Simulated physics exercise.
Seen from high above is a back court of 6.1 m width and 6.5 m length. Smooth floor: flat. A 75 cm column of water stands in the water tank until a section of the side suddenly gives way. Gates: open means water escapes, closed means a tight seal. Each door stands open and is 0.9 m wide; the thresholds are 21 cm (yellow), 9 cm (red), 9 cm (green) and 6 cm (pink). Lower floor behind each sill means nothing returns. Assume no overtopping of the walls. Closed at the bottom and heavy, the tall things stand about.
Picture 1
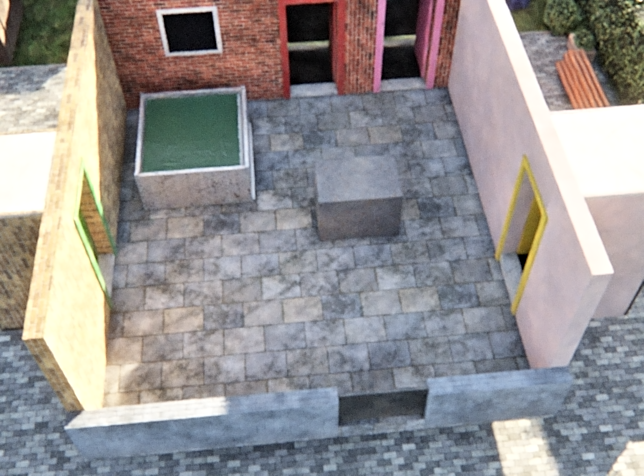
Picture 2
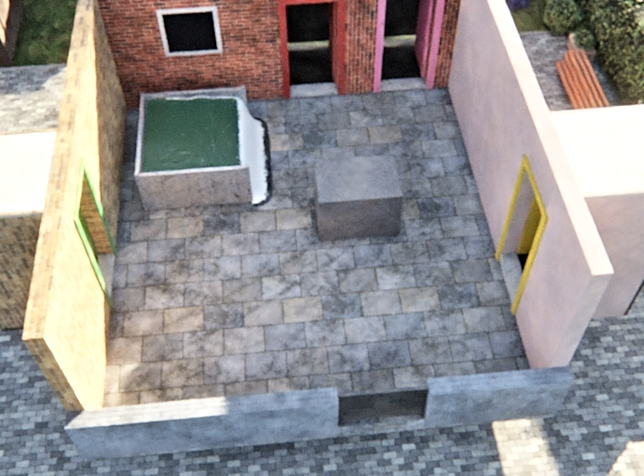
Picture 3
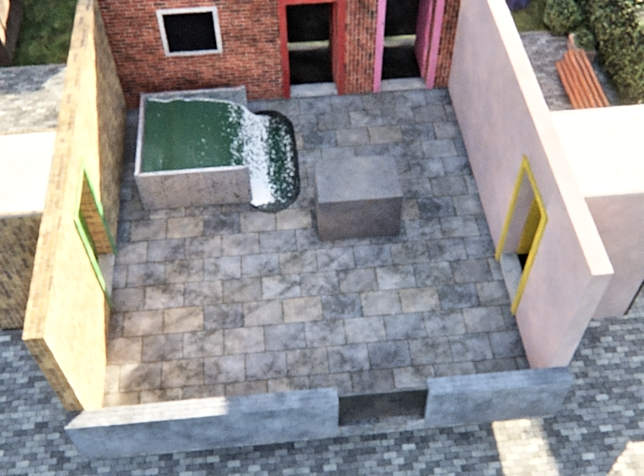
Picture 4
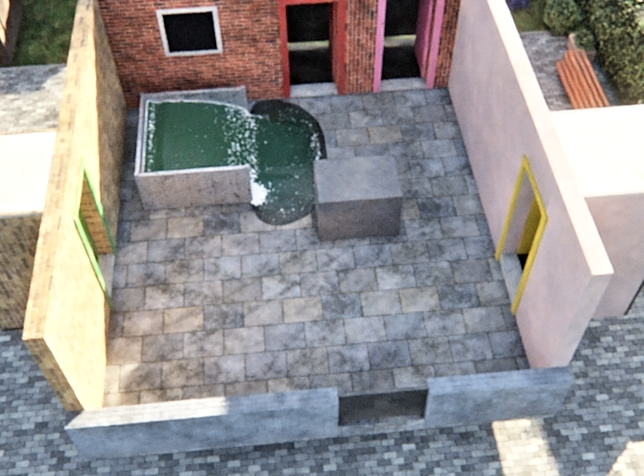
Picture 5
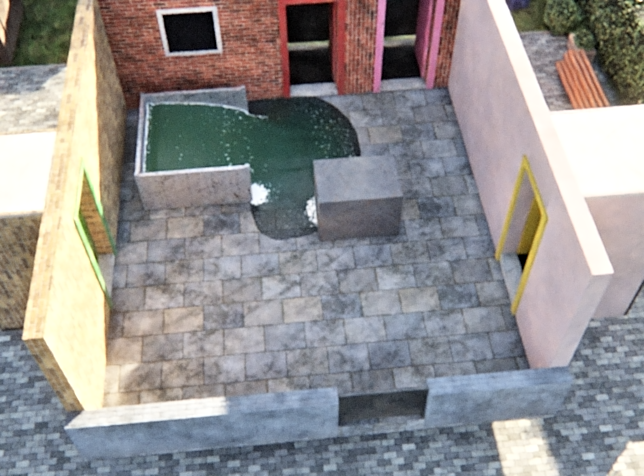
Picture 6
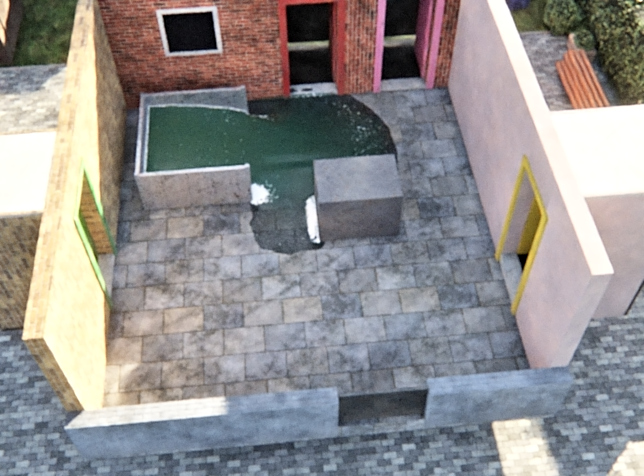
Green water pouring from the right side of a raised tank, spreading across courtyard paving, around a grey block and toward the brick wall.
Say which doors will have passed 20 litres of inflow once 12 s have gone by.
After that time: Yellow door: Not passed, red door: Passed, green door: Not passed, pink door: Passed.
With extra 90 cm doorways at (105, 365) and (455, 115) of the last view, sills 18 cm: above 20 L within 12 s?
Result in order - not enough, then more than that.
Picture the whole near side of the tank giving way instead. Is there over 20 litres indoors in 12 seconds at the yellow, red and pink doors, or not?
Note: Yellow short of the mark, red short of the mark, pink beyond the mark.
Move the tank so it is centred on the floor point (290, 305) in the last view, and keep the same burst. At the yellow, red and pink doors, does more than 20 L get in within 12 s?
Checking each door against the limit: Yellow tops it, red does not exceed it, pink tops it.
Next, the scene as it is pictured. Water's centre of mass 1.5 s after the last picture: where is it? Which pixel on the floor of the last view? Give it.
Around (332, 157) in the last picture.
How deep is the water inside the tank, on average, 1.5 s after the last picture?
About 18 centimetres on average.
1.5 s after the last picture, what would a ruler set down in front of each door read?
You'd see yellow at 4 cm, red at 12 cm, green at 0 cm and pink at 21 cm.
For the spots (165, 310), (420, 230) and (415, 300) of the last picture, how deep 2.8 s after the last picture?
The depths come out at 0, 5 and 2 centimetres, in the order listed.
Then, 0.7 s after the last picture water covers 35 % of the floor and is deepest (33 cm) near (464, 169); yellow door not reached, red door 14 cm at the sill, 4 L in, green door not reached, pink door 10 cm at the sill, 0 L in.
Then, 1.5 s after the last picture water covers 45 % of the floor and is deepest (42 cm) near (446, 106); yellow door 4 cm at the sill, 0 L in, red door 12 cm at the sill, 22 L in, green door not reached, pink door 21 cm at the sill, 12 L in.
Then, 2.8 s after the last picture water covers 60 % of the floor and is deepest (28 cm) near (357, 93); yellow door 6 cm at the sill, 0 L in, red door 9 cm at the sill, 31 L in, green door not reached, pink door 20 cm at the sill, 142 L in.
Then, 6.3 s after the last picture water covers 85 % of the floor and is deepest (14 cm) near (138, 108); yellow door 5 cm at the sill, 0 L in, red door 10 cm at the sill, 52 L in, green door not reached, pink door 6 cm at the sill, 212 L in.
Then, 11.3 s after the last picture water covers 100 % of the floor and is deepest (10 cm) near (293, 223); yellow door 5 cm at the sill, 0 L in, red door 7 cm at the sill, 52 L in, green door 8 cm at the sill, 1 L in, pink door 3 cm at the sill, 213 L in.
